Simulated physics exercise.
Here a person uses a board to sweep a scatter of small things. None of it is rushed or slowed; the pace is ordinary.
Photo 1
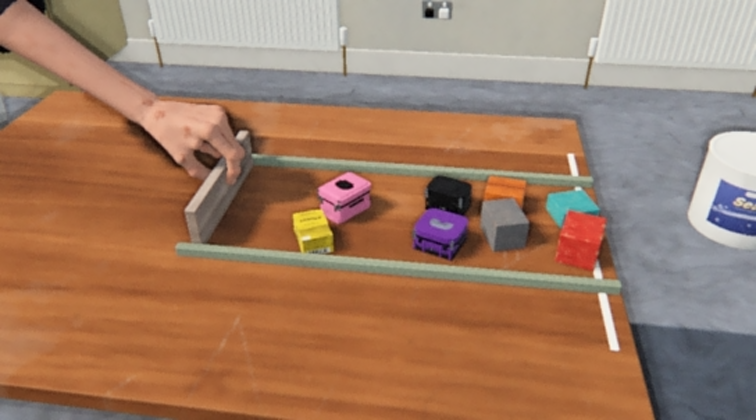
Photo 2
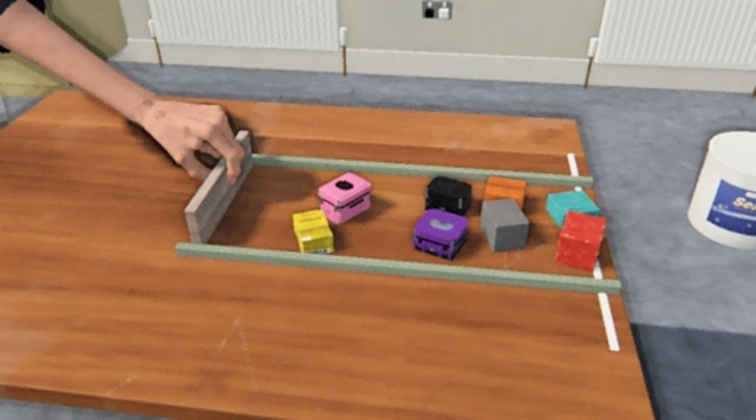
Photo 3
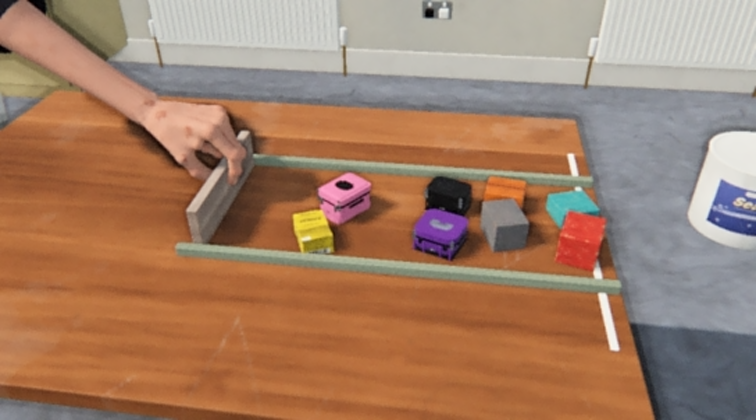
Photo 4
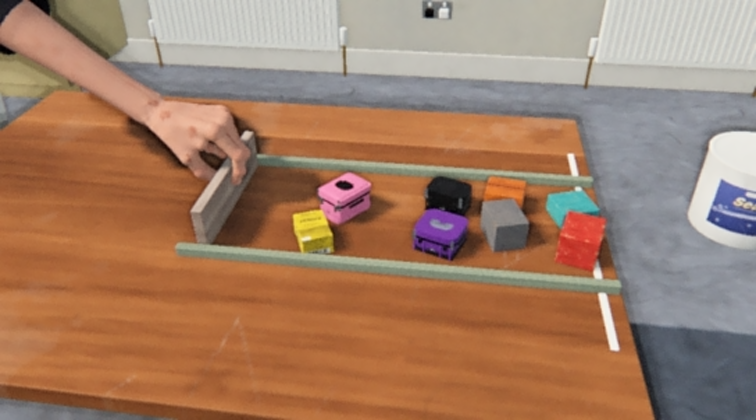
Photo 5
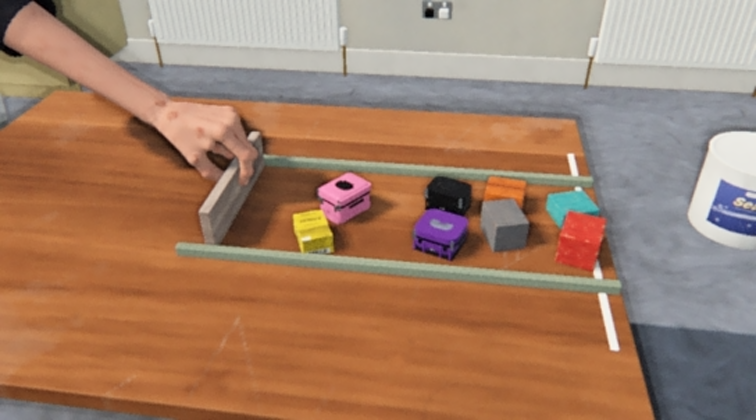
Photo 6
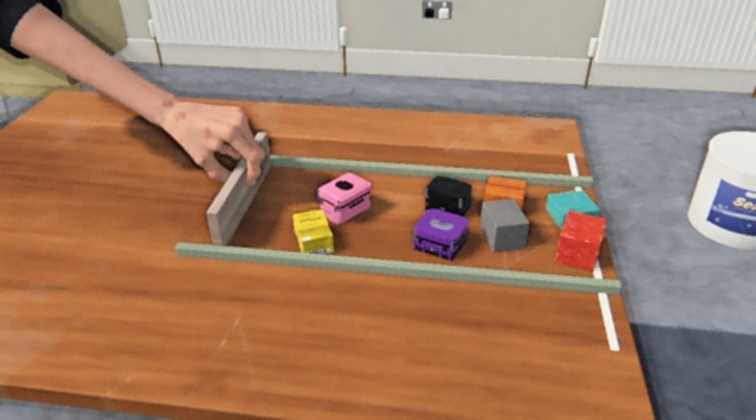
A hand holding still, then sliding a wooden board slightly right between two green strips, with colourful small boxes and blocks staying motionless.
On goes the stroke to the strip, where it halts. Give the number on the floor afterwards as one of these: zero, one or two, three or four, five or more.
Count them up and five or more have fallen.
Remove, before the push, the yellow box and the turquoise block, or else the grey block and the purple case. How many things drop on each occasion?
Going first to second: 5 and 4.
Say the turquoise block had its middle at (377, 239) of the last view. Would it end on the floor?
Well, from there it does not stay.
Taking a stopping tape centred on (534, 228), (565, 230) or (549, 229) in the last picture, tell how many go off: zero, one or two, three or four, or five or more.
Either three or four; more than four; three to four.
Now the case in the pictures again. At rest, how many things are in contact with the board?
That makes 2.
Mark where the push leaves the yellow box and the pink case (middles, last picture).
Yellow box: (615, 263); pink case: (606, 213).
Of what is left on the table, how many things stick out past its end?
The overhang total is 2.
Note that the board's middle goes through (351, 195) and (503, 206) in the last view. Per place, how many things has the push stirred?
That makes 2 at the first spot and 8 at the second.
Soon after, none off yet; turquoise block at rest near (572, 209); red block at rest near (581, 240); orange box at rest near (505, 197).
At rest, the number that fall off is five or more; fallen, purple case, black case, grey block, orange box, red block and turquoise block.
